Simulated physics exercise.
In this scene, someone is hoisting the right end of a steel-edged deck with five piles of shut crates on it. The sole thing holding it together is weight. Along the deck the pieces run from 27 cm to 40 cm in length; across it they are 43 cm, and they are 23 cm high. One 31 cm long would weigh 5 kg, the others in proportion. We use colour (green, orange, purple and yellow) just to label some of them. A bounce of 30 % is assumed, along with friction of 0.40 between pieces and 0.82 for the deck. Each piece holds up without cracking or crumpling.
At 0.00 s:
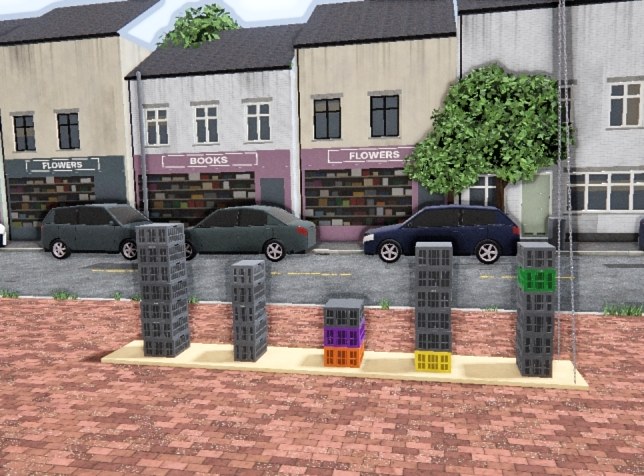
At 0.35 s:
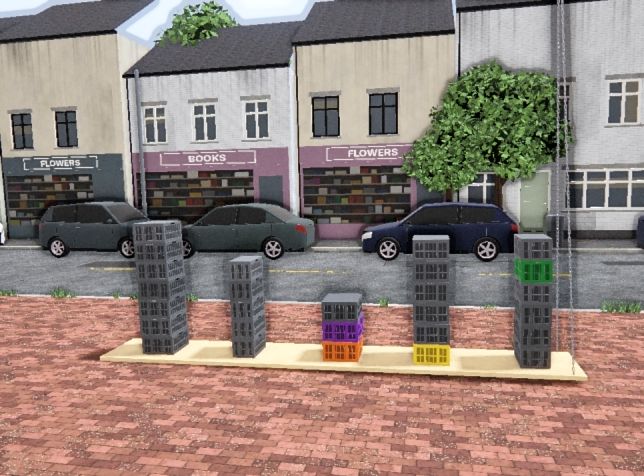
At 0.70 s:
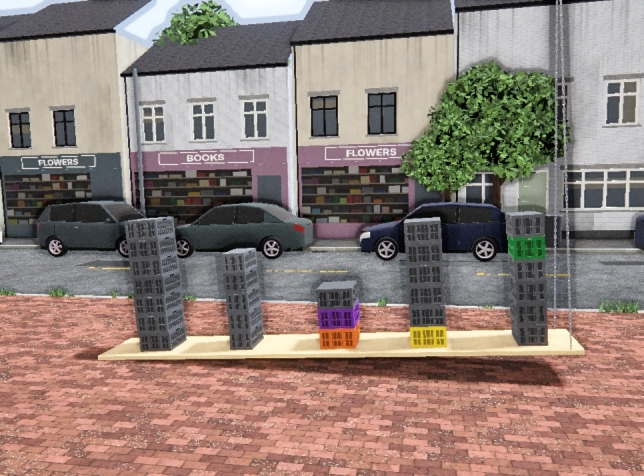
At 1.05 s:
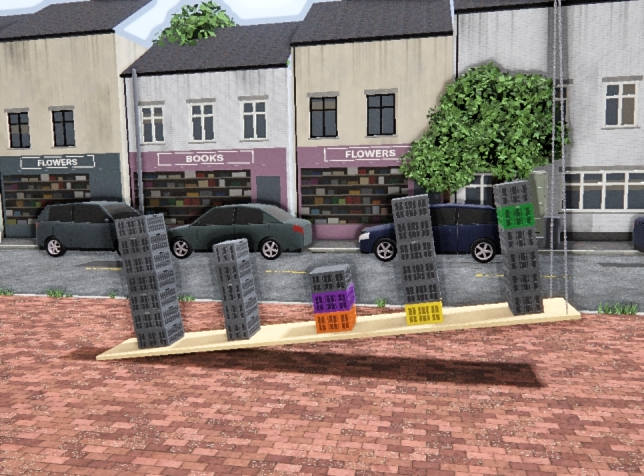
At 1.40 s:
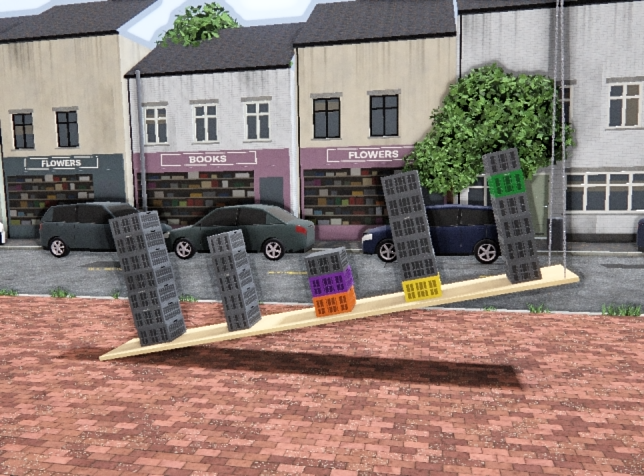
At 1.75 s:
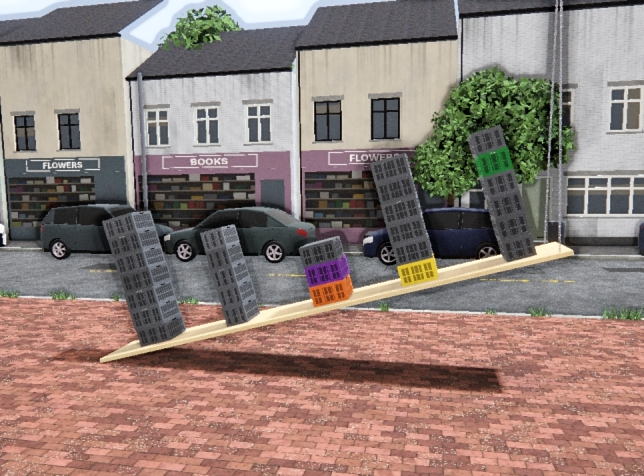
A long pale board carrying five stacks of mostly grey crates lay flat on red brick paving, then its right end rose steadily on lines, leaving the board and its stacks slanting to the left.
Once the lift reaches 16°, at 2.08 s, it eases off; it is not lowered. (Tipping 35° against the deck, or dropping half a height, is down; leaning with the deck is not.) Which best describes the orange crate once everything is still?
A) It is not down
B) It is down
Answer: A.
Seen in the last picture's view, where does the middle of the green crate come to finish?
Its centre finishes around pixel (327, 251) in the last picture.
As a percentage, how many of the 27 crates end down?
I'd put it at about 95 percent.
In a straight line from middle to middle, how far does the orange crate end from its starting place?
Start and end lie near 80 cm apart.
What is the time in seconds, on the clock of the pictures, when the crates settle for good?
That comes at about 7.0 s.
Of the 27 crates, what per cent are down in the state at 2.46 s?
20 %.
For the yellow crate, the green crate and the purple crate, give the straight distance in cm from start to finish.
Shift in cm - yellow: 120; green: 220; purple: 70.
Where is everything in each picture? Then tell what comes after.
In the first frame (pixels give the middle of a visible side; leans and shifts are taken against what carries them), middle of the deck's edge (321, 373) slope 0°; orange crate (342, 357); purple crate (342, 337); green crate (540, 280); none has stirred.
The second frame shows middle of the deck's edge (320, 368) slope 1°; orange crate (340, 352).
The third frame shows middle of the deck's edge (317, 356) slope 4°; orange crate (337, 339).
The fourth frame shows middle of the deck's edge (314, 340) slope 8°; orange crate (333, 322).
The fifth frame shows middle of the deck's edge (314, 323) slope 12°; orange crate (332, 305).
The sixth frame shows middle of the deck's edge (311, 313) slope 15°; orange crate (329, 294); green crate (495, 162) 25 mm from its place; yellow crate (417, 273); movement in 3 of them.
After 2.46 s, slope 16°; 6 of the 27 crates down; orange crate unmoved; green crate 43° from how it stood, 21 cm lower.
After 3.12 s, slope 16°; 25 of the 27 crates down; orange crate 46 mm from its place; yellow crate on its side.
In the end (7.4 s), slope 16°; 26 of the 27 crates down; orange crate 49 mm from its place; green crate upside down; yellow crate on its side. From the last view, middles, orange crate near (326, 286), green crate near (327, 251).
